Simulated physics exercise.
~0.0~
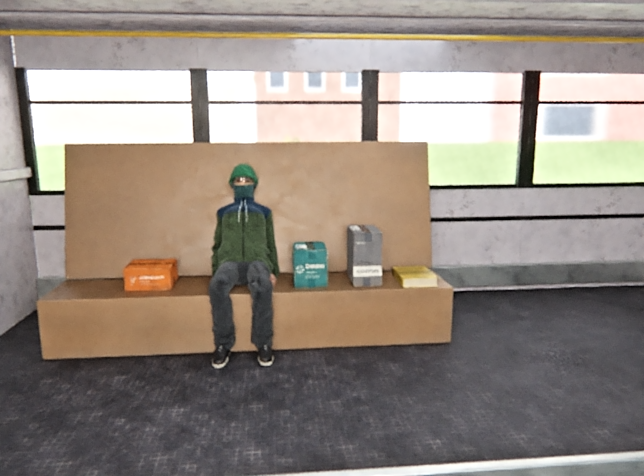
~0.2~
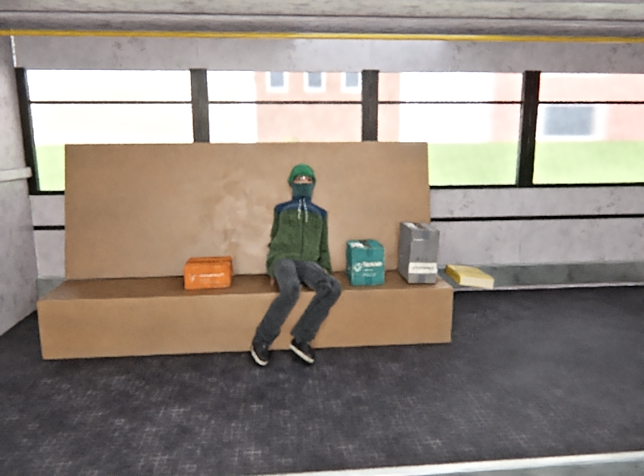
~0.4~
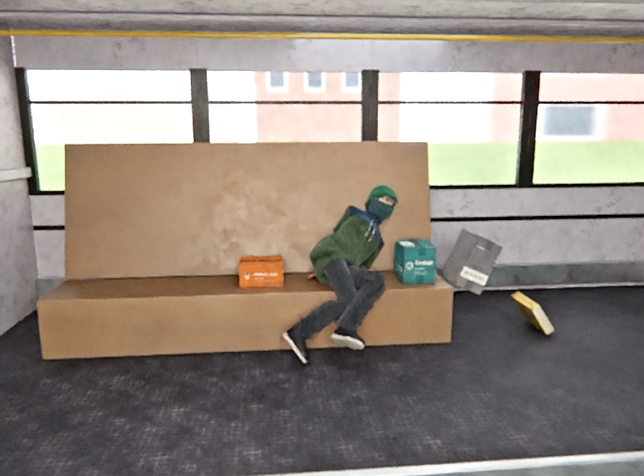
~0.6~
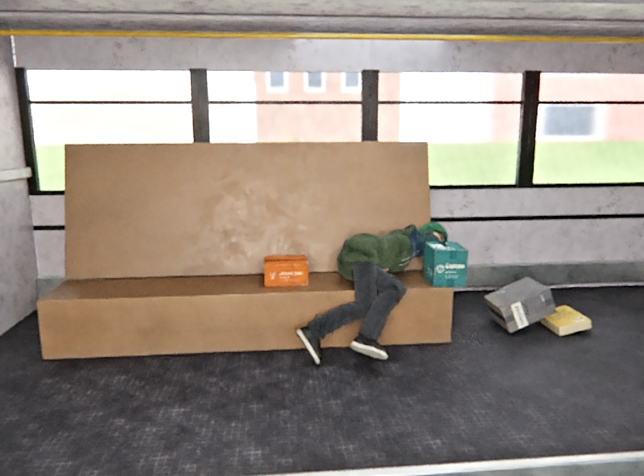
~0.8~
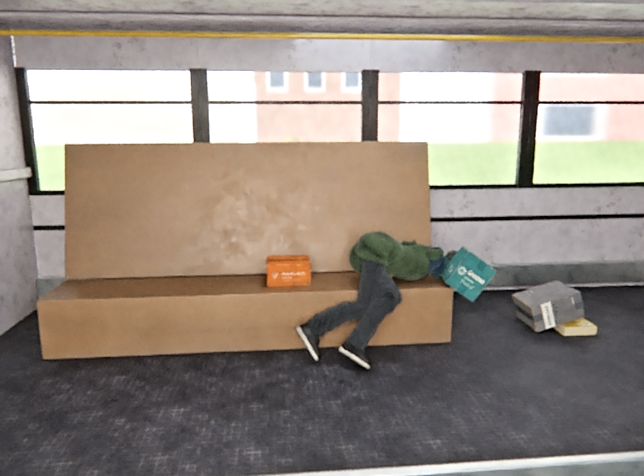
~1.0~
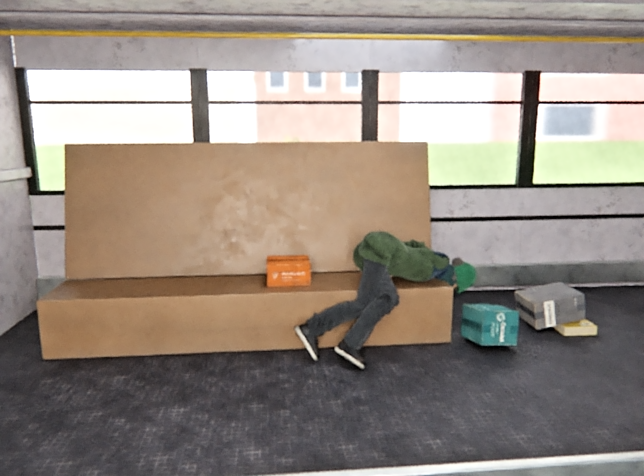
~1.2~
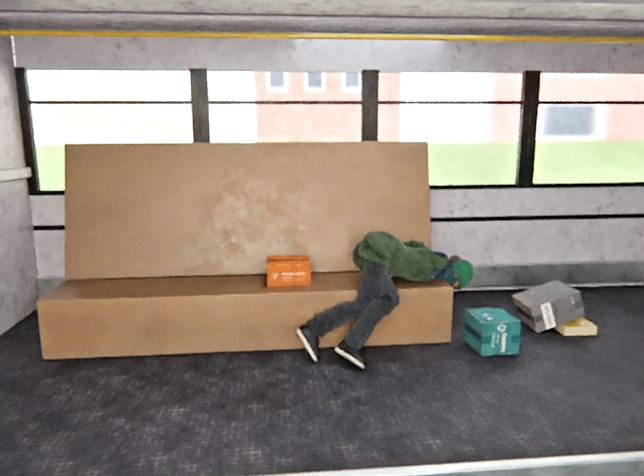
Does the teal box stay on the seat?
No, the teal box slides off the right end of the seat and ends up on the floor.
